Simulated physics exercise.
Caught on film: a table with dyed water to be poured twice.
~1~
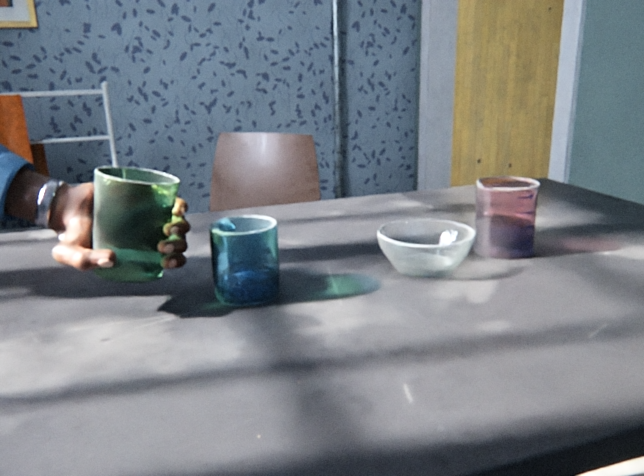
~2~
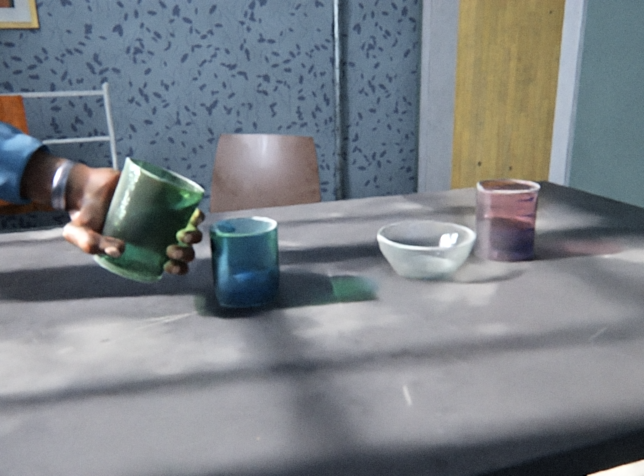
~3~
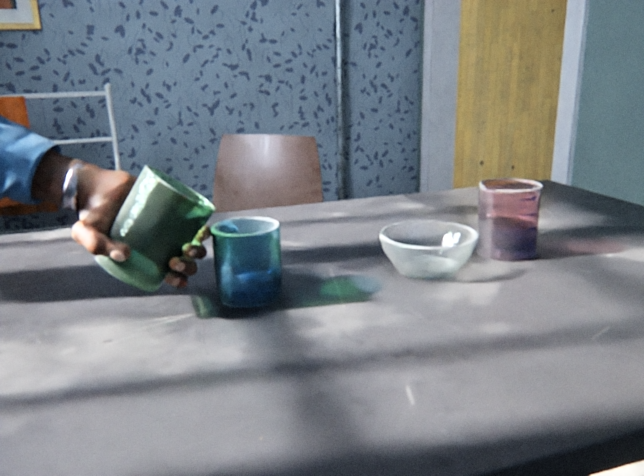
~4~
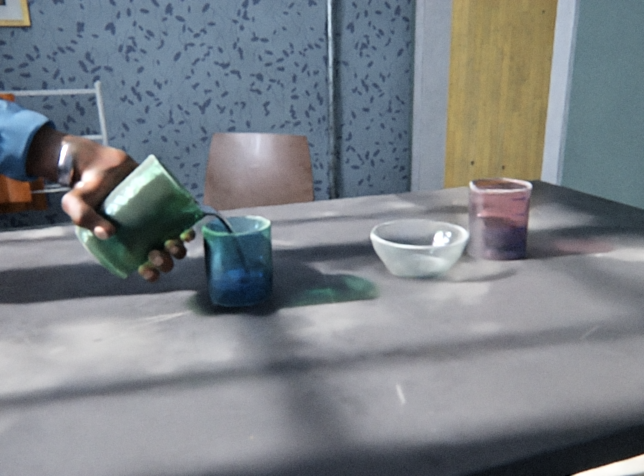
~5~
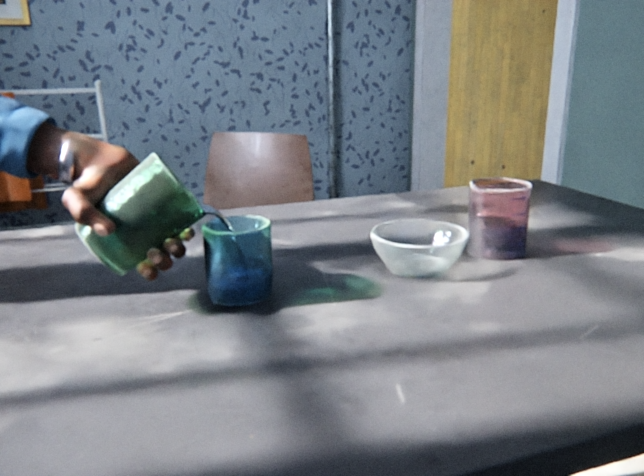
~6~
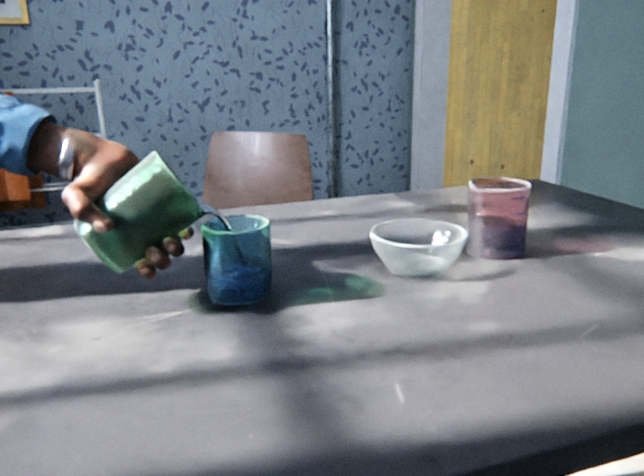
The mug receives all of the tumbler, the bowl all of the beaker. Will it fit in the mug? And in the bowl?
The mug runs over and the bowl takes it all.
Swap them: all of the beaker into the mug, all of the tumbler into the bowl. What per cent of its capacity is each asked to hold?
First 80 %, second 90 %.
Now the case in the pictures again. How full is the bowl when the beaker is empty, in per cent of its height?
Close to 60 %.
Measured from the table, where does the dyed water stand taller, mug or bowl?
It is the mug on the left.
A moment on, the mug is about three quarters full.
Further on, the mug is full to the brim and overflowed.
When it is over, the mug is full to the brim and overflowed; the bowl is about two thirds full.
